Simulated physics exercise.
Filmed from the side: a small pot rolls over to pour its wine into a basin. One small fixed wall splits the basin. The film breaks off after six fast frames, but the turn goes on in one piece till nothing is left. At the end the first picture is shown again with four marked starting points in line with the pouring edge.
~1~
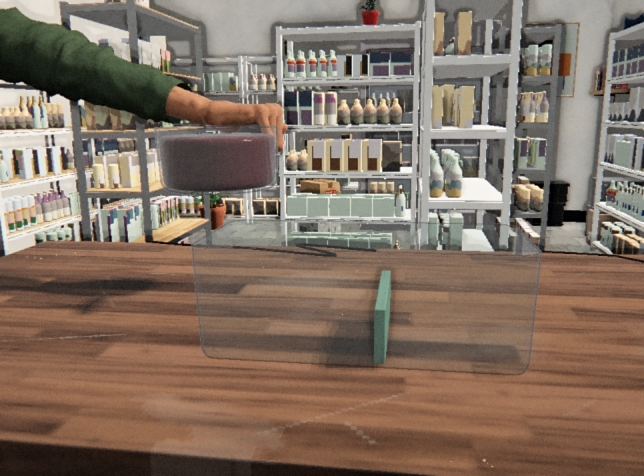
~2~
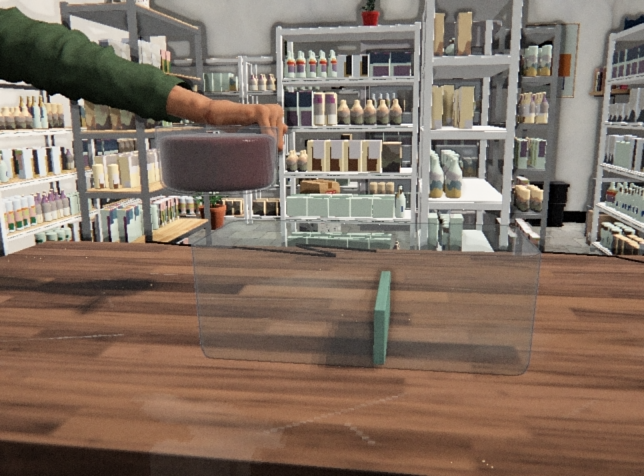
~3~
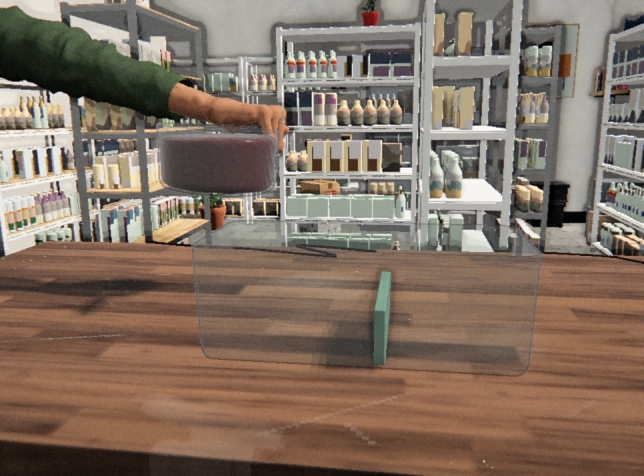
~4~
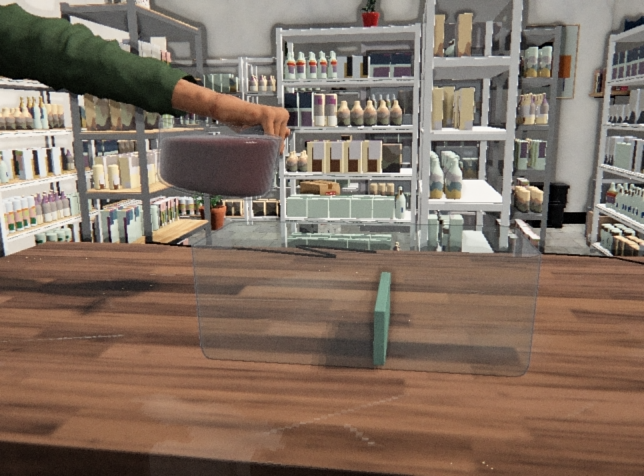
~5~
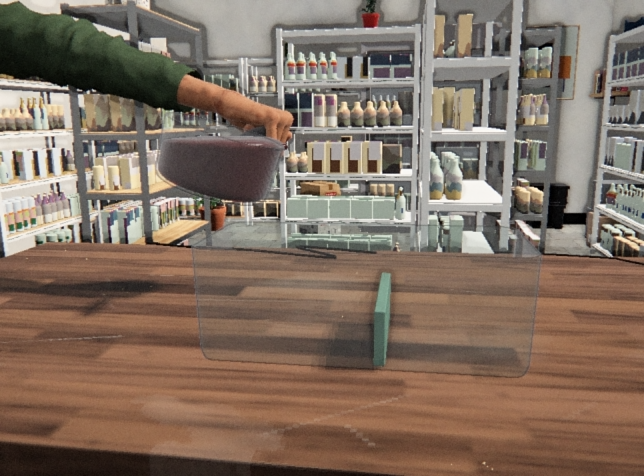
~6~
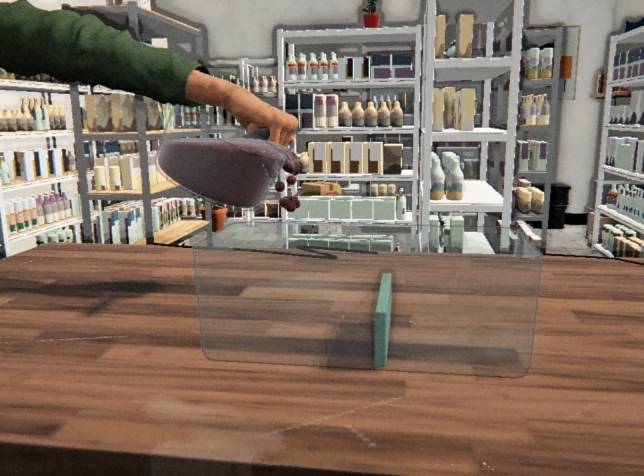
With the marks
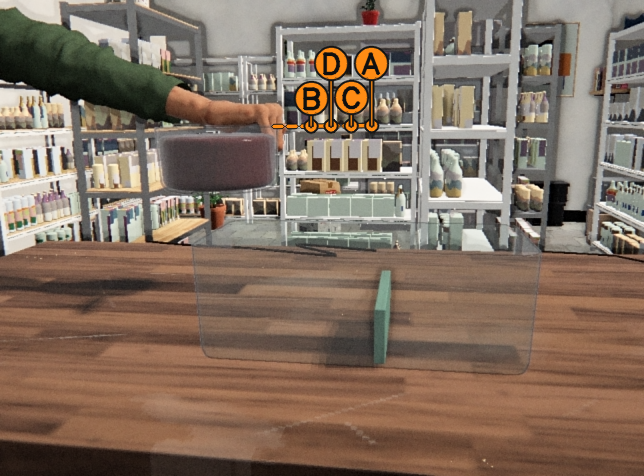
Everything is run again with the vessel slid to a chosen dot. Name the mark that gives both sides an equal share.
The answer is spot D.
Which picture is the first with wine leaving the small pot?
In picture 5.
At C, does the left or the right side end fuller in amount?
The right one.
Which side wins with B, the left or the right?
The left side.
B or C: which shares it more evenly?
It is C.
On the marked copy, A at (371, 125); B at (311, 126); C at (351, 125); D at (331, 125).
Choosing A, about 12 % ends left of the wall and 88 % right of it.
Choosing B, about 83 % ends left of the wall and 17 % right of it.
Choosing C, about 28 % ends left of the wall and 72 % right of it.
Choosing D, about 49 % ends left of the wall and 51 % right of it.
